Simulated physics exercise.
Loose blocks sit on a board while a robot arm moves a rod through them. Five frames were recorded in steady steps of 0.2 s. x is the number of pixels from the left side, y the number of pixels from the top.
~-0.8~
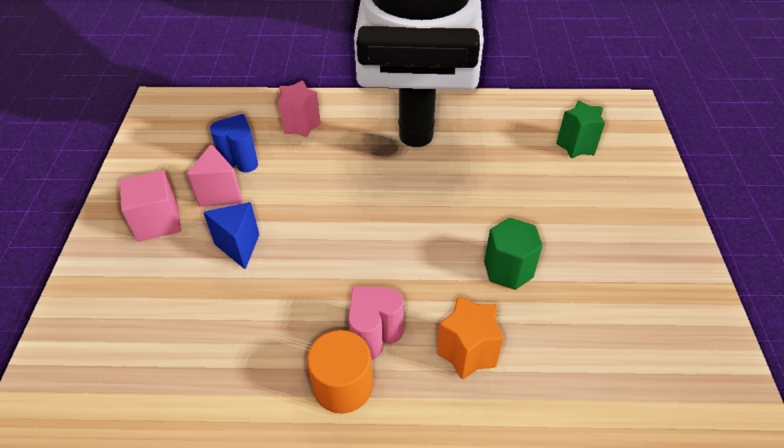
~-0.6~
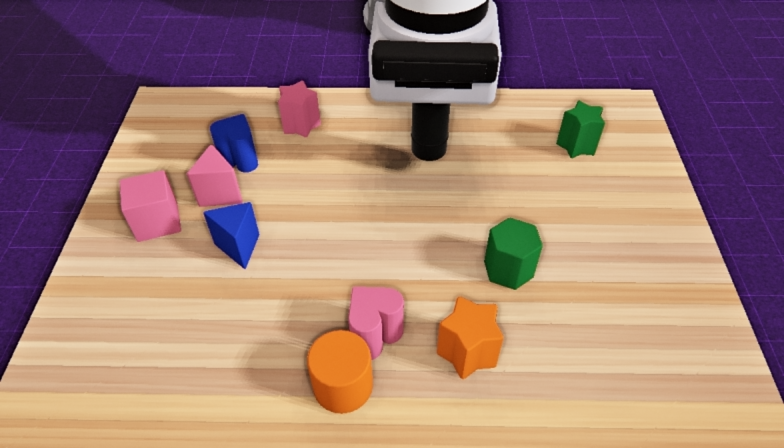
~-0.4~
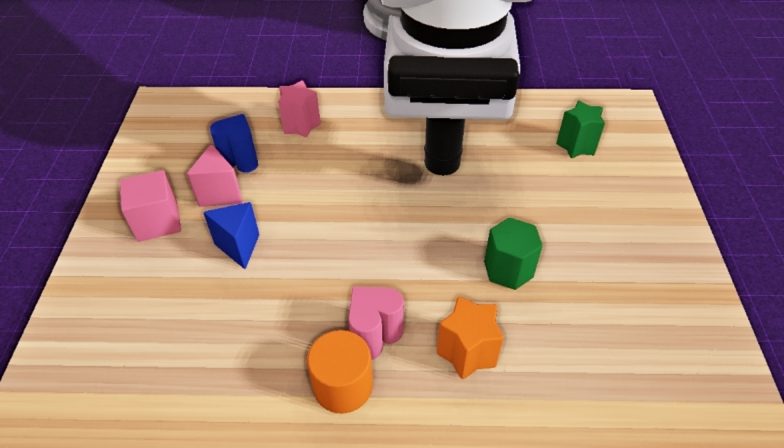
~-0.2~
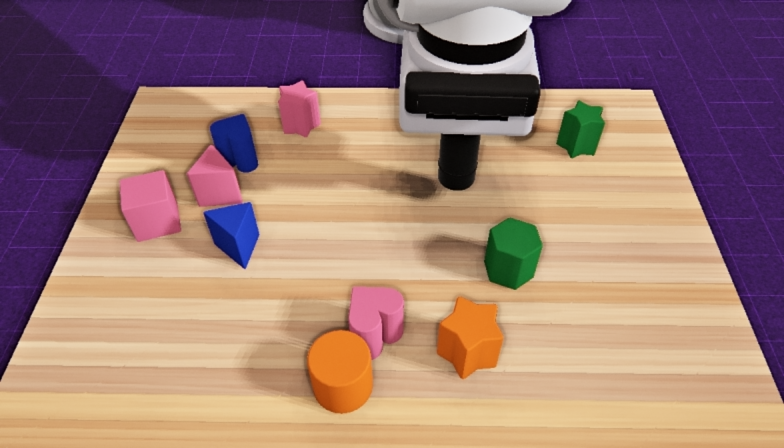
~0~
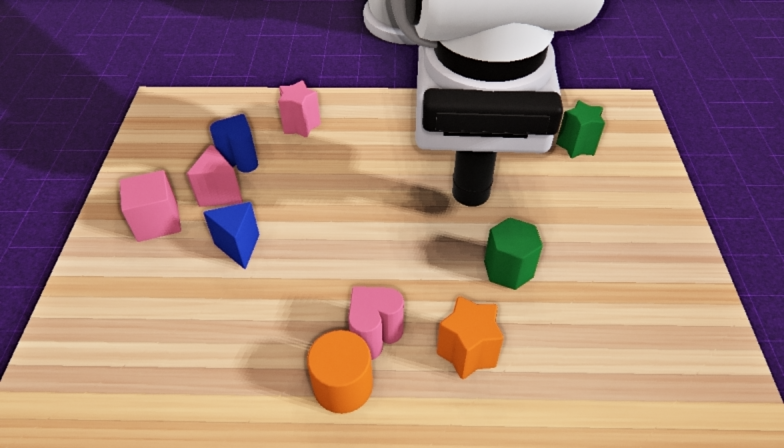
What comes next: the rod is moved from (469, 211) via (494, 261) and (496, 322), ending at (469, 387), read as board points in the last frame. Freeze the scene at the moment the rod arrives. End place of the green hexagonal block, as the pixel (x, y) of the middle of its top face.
It will end up at (554, 296).
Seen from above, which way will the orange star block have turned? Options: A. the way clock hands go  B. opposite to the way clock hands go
(A)
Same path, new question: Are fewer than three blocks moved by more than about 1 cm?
Going by the path, yes.
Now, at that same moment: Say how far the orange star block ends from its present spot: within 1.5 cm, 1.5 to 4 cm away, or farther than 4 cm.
Overall it shifts more than 4 cm.
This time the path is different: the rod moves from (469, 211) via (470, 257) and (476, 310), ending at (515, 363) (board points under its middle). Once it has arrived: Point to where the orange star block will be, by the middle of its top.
Near (477, 349).
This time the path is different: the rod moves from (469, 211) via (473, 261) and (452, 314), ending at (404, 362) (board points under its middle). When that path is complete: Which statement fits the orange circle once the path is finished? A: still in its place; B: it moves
My pick is A.
The first path, step by step. One third of the way, rod at (498, 246); green hexagonal block at (531, 261).
Two thirds of the way, rod at (500, 307); orange star block at (470, 326); green hexagonal block at (554, 296), turned 40° anticlockwise.
At the end, rod at (472, 373); pink heart-shaped block not moved; orange star block at (426, 369), turned 65° clockwise; green hexagonal block at (554, 296), turned 40° anticlockwise.
